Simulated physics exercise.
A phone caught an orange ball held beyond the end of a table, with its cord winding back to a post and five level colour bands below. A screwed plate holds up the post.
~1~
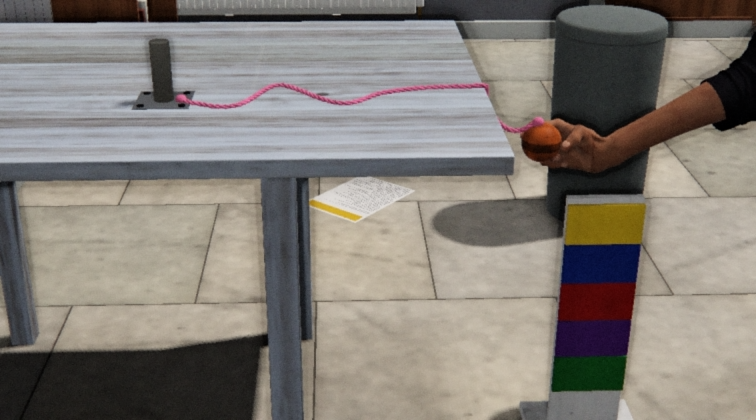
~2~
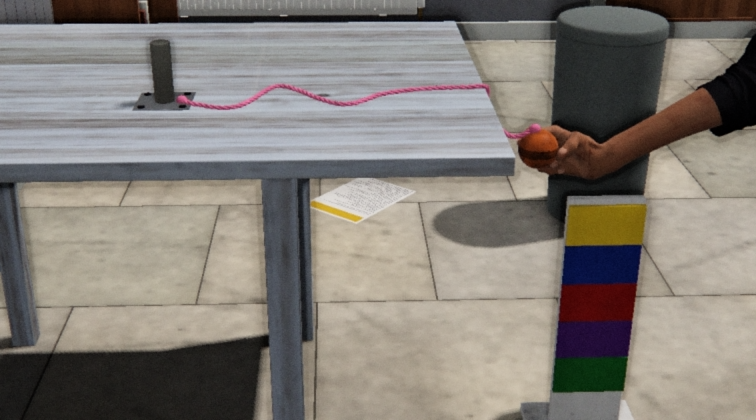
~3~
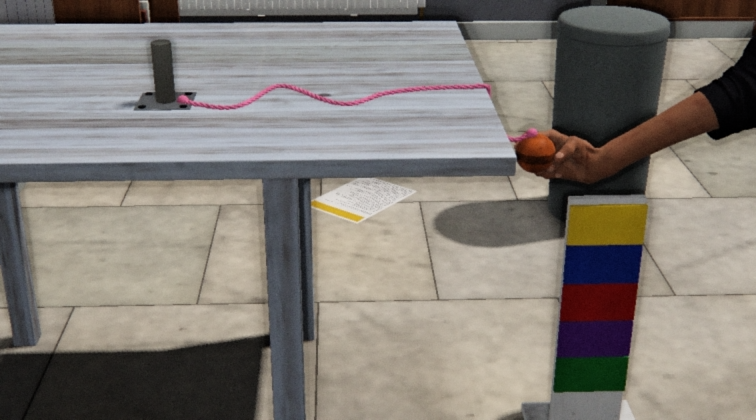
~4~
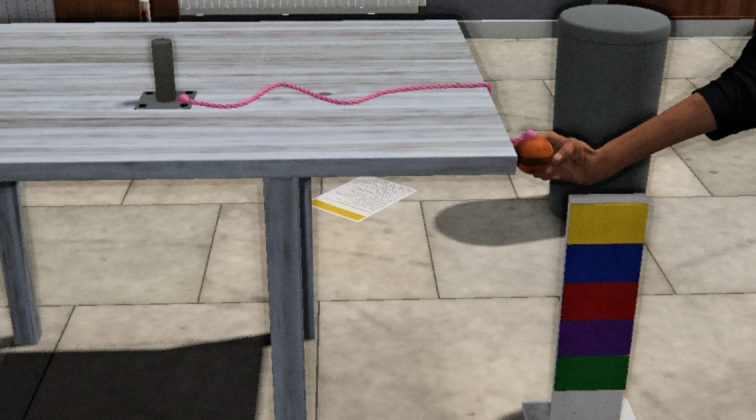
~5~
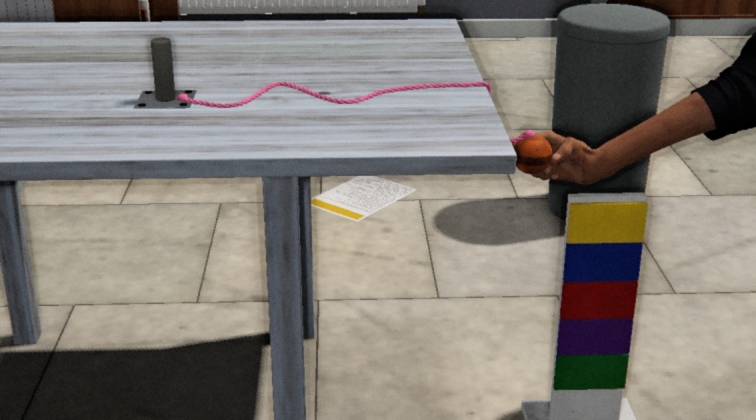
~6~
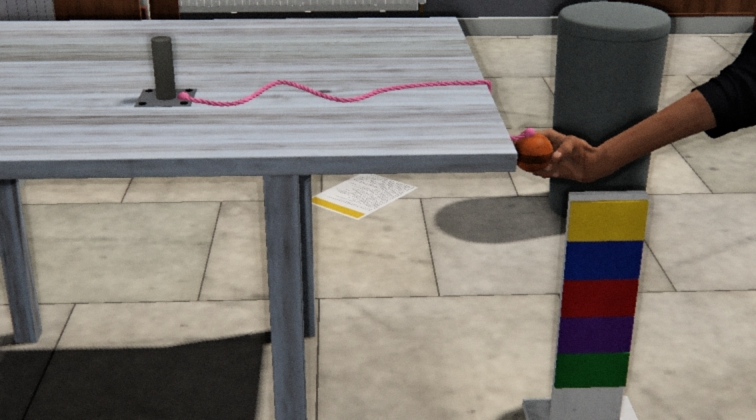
In a tiled room, a hand holds an orange ball just past the right end of a grey table, its pink cord winding back to a short post. The hand shifts the ball slightly left and down, closer to the table edge, then stays nearly still above the coloured bands.
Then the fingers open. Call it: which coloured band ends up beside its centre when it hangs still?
Blue, beside its centre.
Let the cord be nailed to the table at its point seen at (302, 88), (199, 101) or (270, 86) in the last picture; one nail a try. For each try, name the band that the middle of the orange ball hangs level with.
Note: Try 1 yellow; try 2 blue; try 3 yellow.
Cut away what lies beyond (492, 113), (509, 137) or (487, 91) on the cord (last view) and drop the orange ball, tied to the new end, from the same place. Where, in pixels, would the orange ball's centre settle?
The three tries give approximately (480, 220), (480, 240) and (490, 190).
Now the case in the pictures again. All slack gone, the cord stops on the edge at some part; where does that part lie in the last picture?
You'll find it somewhere around (406, 87).
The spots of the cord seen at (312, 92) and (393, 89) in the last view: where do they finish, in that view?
They end up at (371, 91) and (475, 88).
Soon after, ball near (455, 262); level with blue.
Then, ball near (496, 263); level with blue.
At rest, ball near (485, 265); level with blue. Its middle rests at the blue band.
